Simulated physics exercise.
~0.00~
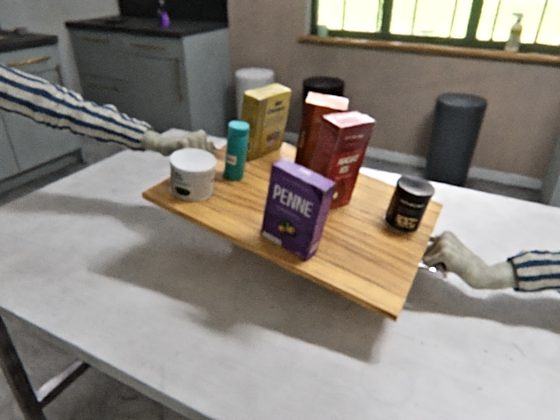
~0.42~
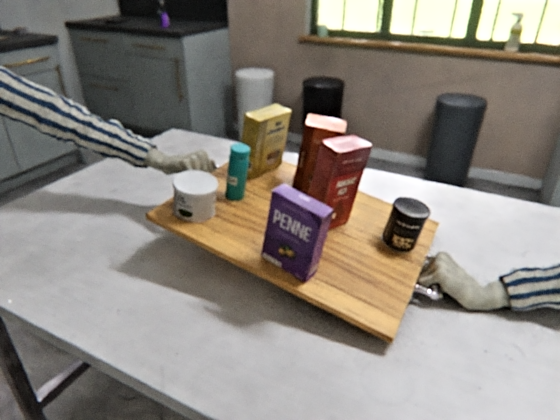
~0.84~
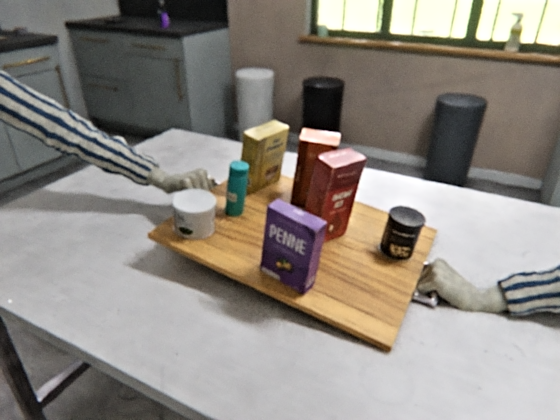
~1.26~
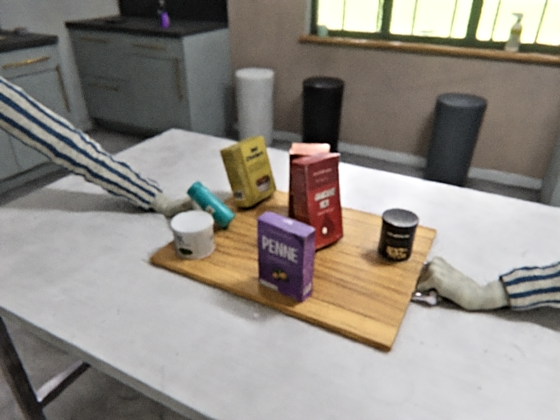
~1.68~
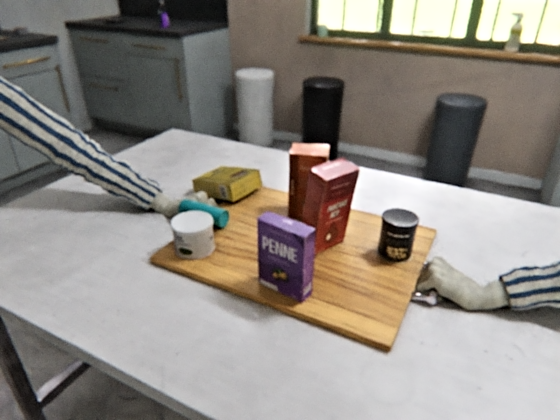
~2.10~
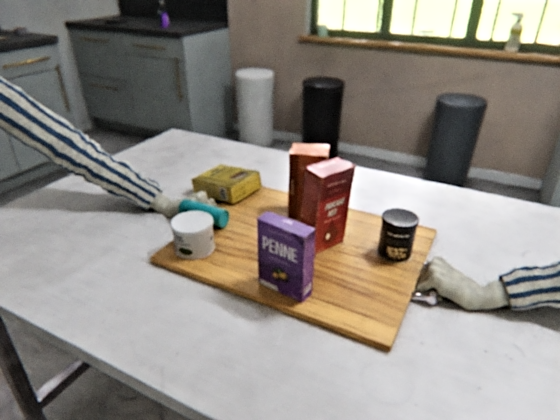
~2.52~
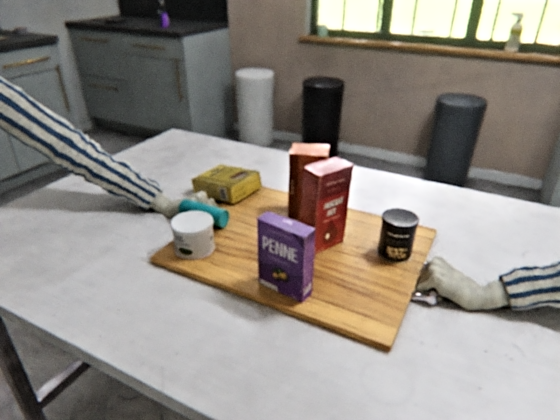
The clip shows two gloved hands lowering a tilted wooden board of containers and packets onto a table, left side last. The turquoise shaker and yellow packet topple toward the left, ending on their sides, while the purple packet, red boxes, white tub and black tin stay upright.
